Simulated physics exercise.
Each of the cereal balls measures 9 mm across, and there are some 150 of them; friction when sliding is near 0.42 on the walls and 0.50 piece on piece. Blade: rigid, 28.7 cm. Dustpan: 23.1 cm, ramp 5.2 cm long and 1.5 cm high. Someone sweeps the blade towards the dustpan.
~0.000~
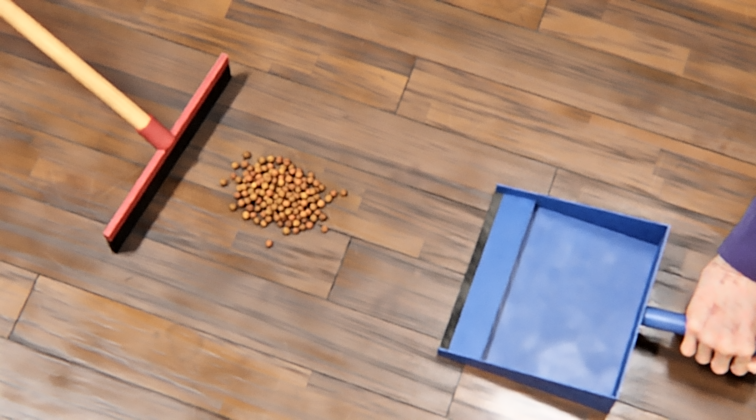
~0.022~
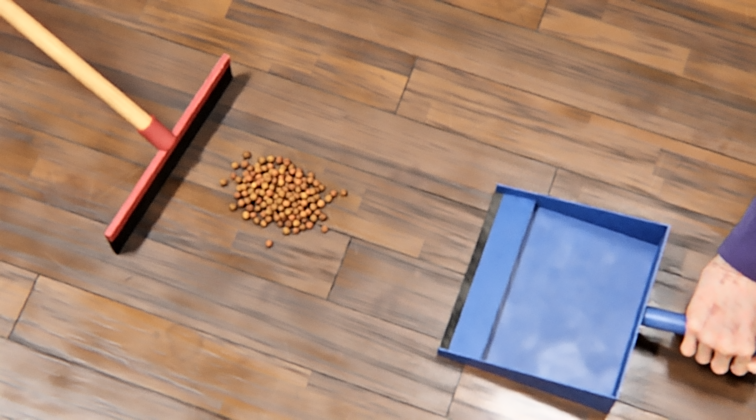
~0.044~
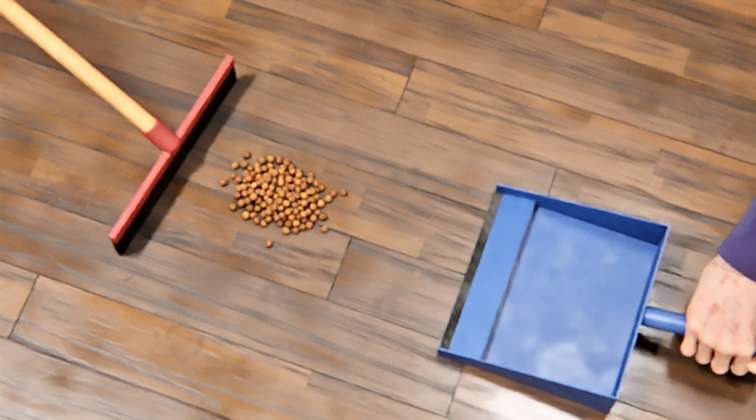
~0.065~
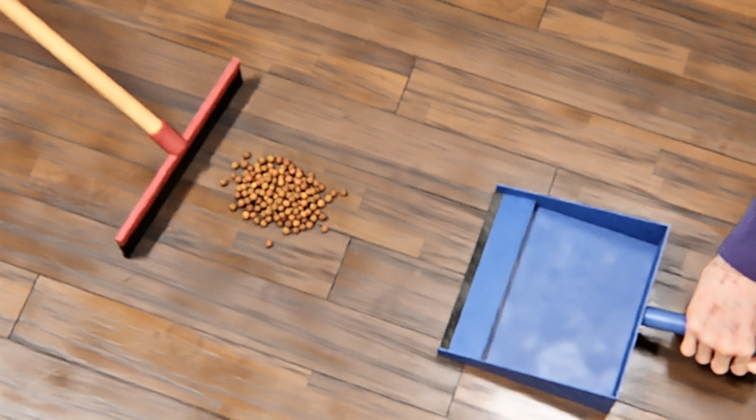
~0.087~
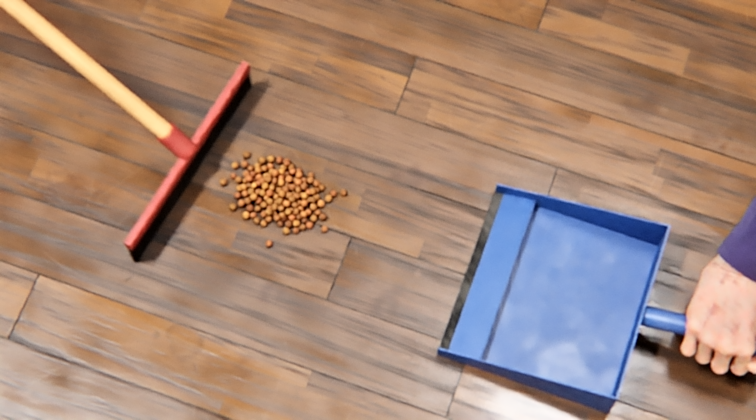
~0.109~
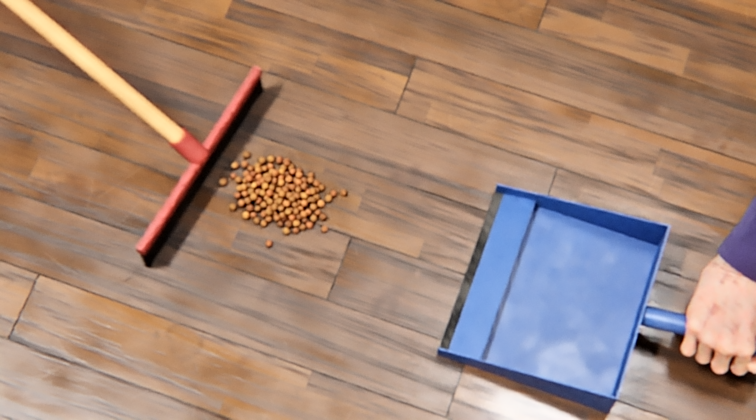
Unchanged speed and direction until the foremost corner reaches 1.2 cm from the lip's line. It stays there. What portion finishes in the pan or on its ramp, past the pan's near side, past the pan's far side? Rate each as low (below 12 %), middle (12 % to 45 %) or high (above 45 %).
Pan - middle, near side - low, far side - low.
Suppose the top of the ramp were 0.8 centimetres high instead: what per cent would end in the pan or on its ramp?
Near 35 per cent, then.
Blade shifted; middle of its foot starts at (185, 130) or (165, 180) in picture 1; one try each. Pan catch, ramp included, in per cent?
I'd put it near 25 per cent for the first and near 35 per cent for the second.
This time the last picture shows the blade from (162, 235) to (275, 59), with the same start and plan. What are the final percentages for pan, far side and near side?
That ends as pan 20, far 20, and near 10.
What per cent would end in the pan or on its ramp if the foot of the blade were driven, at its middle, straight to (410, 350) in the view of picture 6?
Roughly 30 %.
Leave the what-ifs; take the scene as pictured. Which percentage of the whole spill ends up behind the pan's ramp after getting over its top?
Estimate: About 0 %.
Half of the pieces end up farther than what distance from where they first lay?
That distance is around 26 cm.
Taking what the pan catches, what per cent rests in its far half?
Something like 40 in a hundred.
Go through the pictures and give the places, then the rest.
Blade from (109, 236) to (225, 61), moved 0.0 cm, 0 of the pieces shifted so far; middle of the pieces at (283, 197); pan at (565, 304), in the first picture.
Blade from (110, 237) to (226, 61), moved 0.2 cm, 0 of the pieces shifted so far; middle of the pieces at (283, 197), in the second picture.
Blade from (114, 238) to (230, 63), moved 0.8 cm, 0 of the pieces shifted so far; middle of the pieces at (283, 197), in the third picture.
Blade from (121, 241) to (236, 65), moved 1.7 cm, 0 of the pieces shifted so far; middle of the pieces at (283, 197), in the fourth picture.
Blade from (130, 245) to (245, 69), moved 3.0 cm, 0 of the pieces shifted so far; middle of the pieces at (283, 197), in the fifth picture.
Blade from (142, 250) to (257, 74), moved 4.7 cm, 0 of the pieces shifted so far; middle of the pieces at (283, 197); pan at (565, 304). The blade's pace is about 0.79 m/s, heading 4 degrees towards the viewer's side, in the sixth picture.
Then, at 0.32 s, middle of the blade 19 cm from the lip; 0 % over the lip, far side 0 %, near side 0 %.
After 0.46 s, middle of the blade 8 cm from the lip; 0 % over the lip, far side 0 %, near side 5 %.
After 0.72 s, middle of the blade 3 cm from the lip; 30 % over the lip, far side 0 %, near side 5 %.
At rest (1.2 s), pan 25 %, near side 10 %, far side 0 %, in front of the lip or behind the blade 65 %.
